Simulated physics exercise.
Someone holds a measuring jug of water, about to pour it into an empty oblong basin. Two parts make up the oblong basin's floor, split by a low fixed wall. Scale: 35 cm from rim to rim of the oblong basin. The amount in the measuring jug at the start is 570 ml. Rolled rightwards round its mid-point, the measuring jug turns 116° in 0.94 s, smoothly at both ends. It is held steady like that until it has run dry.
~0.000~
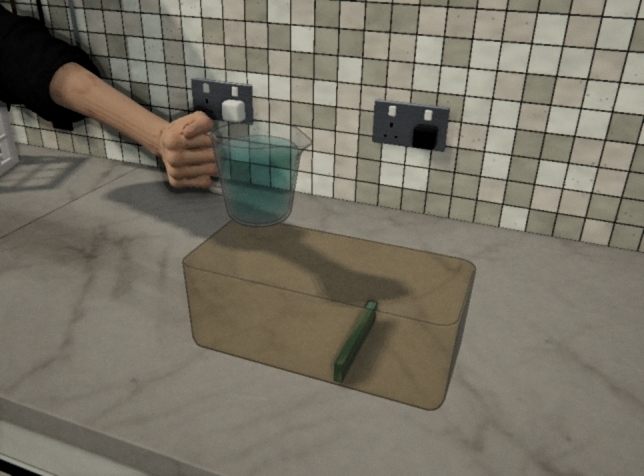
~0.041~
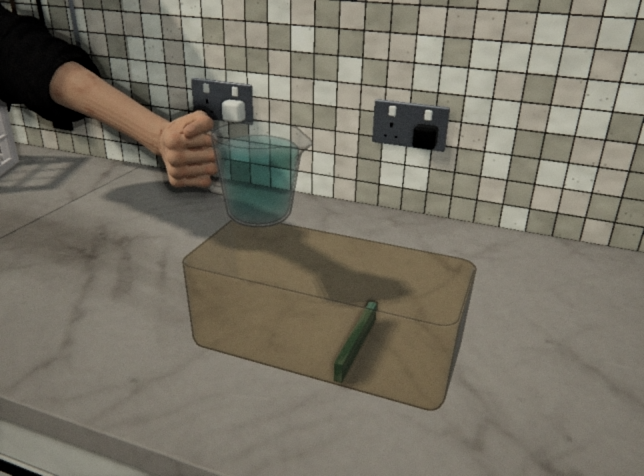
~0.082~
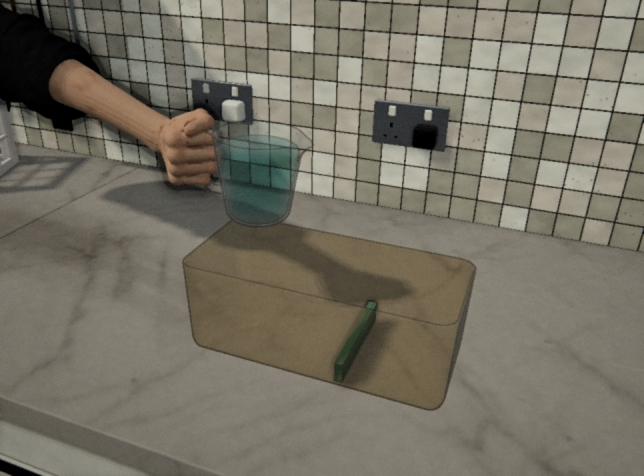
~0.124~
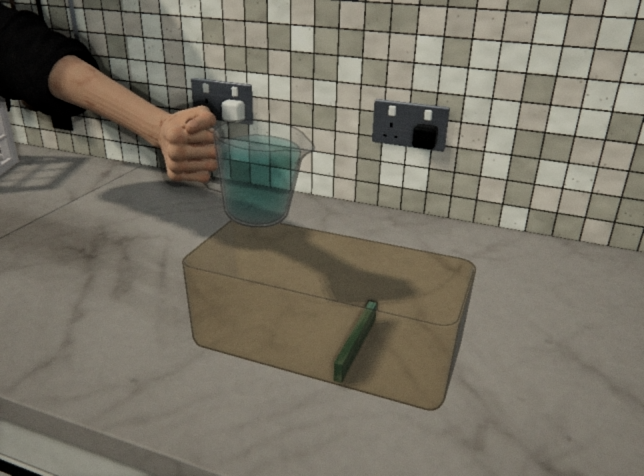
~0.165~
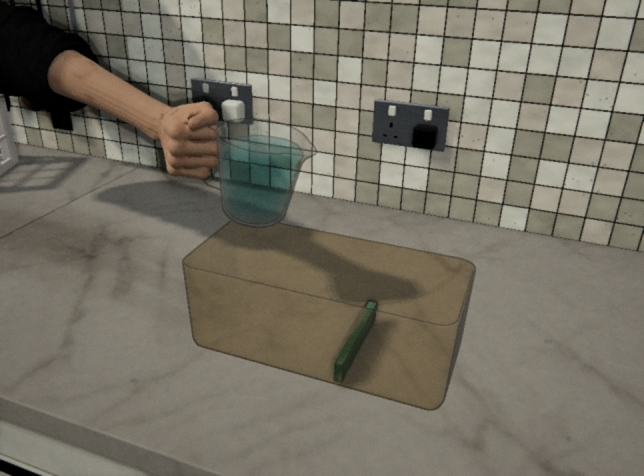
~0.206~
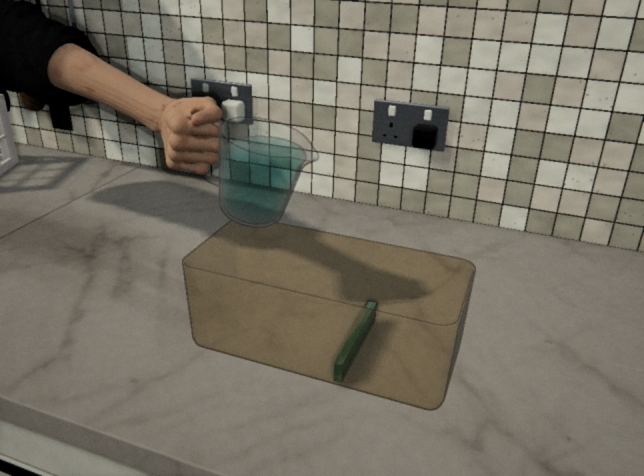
A hand held a clear measuring jug of blue-green water above an oblong basin on a marble counter, then slowly tilted the jug slightly to the right while the basin stayed still.
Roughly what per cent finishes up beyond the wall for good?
Roughly 29 per cent.
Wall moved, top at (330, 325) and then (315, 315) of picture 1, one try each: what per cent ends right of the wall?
Respectively 70 and 90 %.
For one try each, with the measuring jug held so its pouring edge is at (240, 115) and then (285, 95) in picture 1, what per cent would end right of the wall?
Near 15 in a hundred on the first go and near 10 in a hundred on the second.
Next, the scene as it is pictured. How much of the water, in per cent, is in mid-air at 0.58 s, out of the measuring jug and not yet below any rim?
Roughly 20 percent.
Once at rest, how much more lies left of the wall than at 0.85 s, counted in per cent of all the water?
8 %.
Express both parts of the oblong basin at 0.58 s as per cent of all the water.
Around 8 on the left and around 8 on the right.
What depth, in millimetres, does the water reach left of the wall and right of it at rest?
Depths: Left near 12 mm, right near 10 mm.
After 0.58 s the tilt is 78° and 63 per cent is still to pour, 8 is left of the wall and 8 right of it.
After 0.85 s the tilt is 113° and 7 per cent is still to pour, 62 is left of the wall and 26 right of it.
After 1.13 s the tilt is 116° and 0 per cent is still to pour, 70 is left of the wall and 29 right of it.
After 1.44 s the tilt is 116° and 0 per cent is still to pour, 70 is left of the wall and 29 right of it.
In the end 70 per cent lies left of the wall, 29 right of it and 1 outside.
